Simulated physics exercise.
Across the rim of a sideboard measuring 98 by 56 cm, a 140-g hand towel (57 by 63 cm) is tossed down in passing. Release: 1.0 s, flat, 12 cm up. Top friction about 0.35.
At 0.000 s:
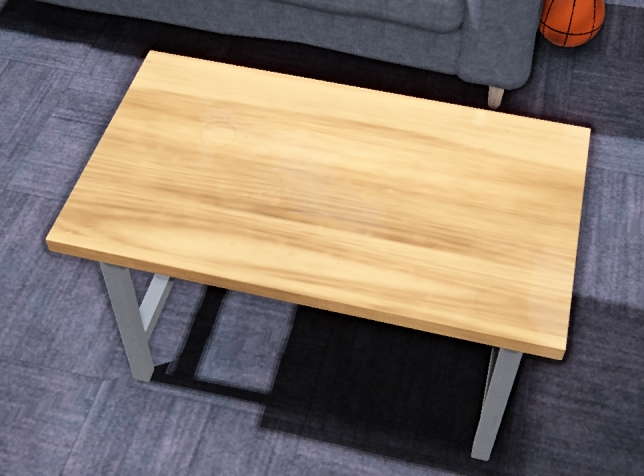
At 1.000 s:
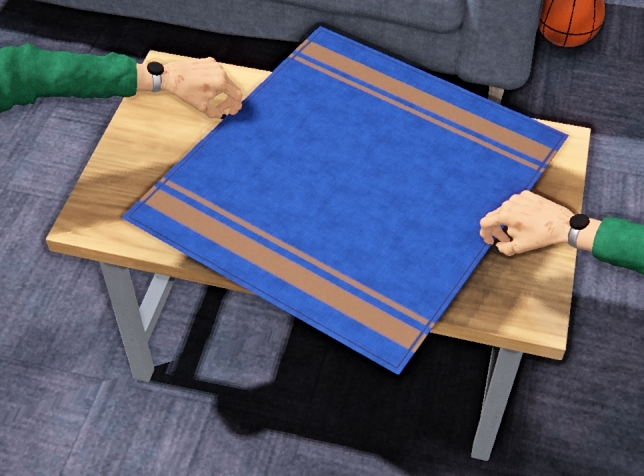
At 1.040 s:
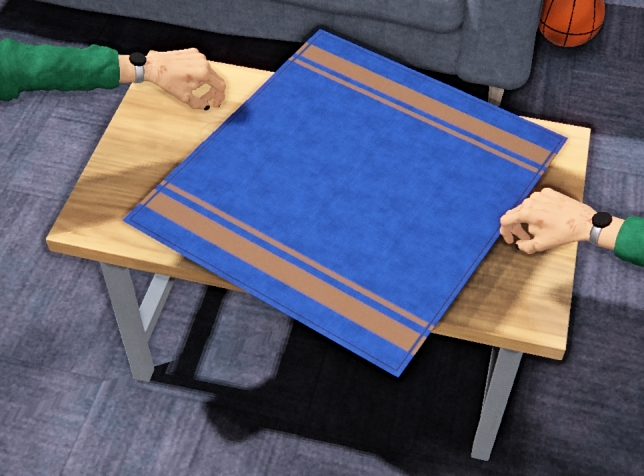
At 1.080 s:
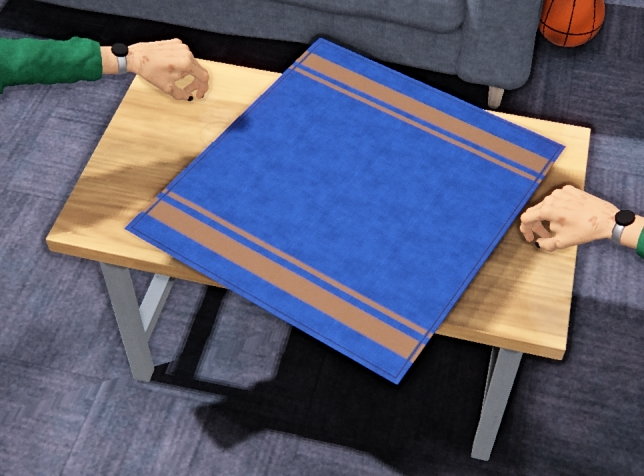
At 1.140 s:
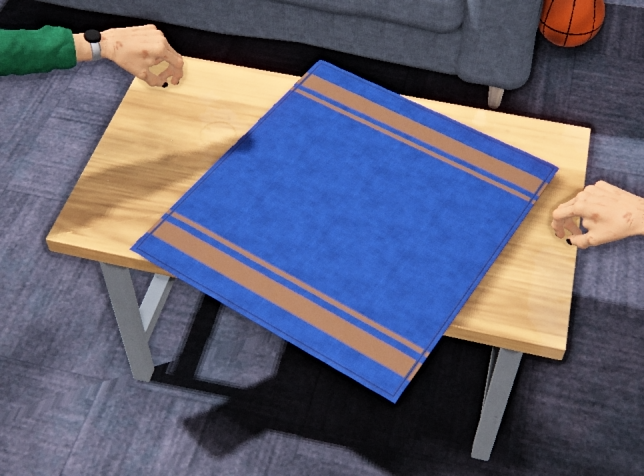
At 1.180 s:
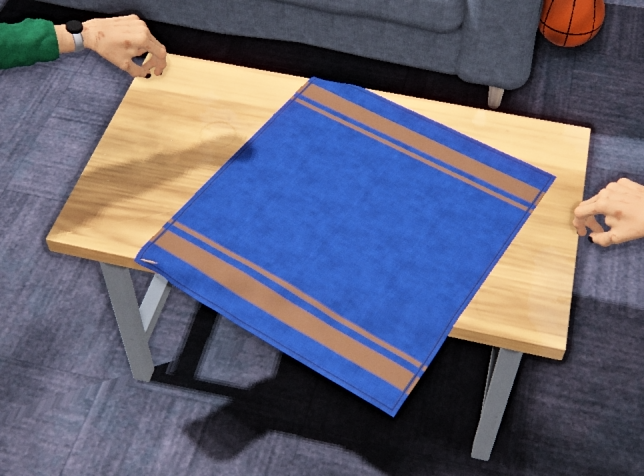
A blue hand towel with brown stripes lay slantwise across a wooden table, released by two green-sleeved hands that drew apart to either side, while it slid slightly toward the front edge.
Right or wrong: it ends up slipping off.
Wrong, it stays.
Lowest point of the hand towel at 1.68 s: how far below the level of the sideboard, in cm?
At that moment it reaches about 14 cm below the top.
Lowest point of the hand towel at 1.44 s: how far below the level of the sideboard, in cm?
Roughly 10 centimetres below the top.
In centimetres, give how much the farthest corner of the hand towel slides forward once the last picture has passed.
Forward creep to rest: Approx. 0 cm.
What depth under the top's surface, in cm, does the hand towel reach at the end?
Around 18 centimetres.
At 1.4 s, 80 % of the hand towel is still over the top.
At 1.7 s, 80 % of the hand towel is still over the top.
At 1.9 s, 80 % of the hand towel is still over the top.
At 2.2 s, 80 % of the hand towel is still over the top.
At 4.4 s, 80 % of the hand towel is still over the top.
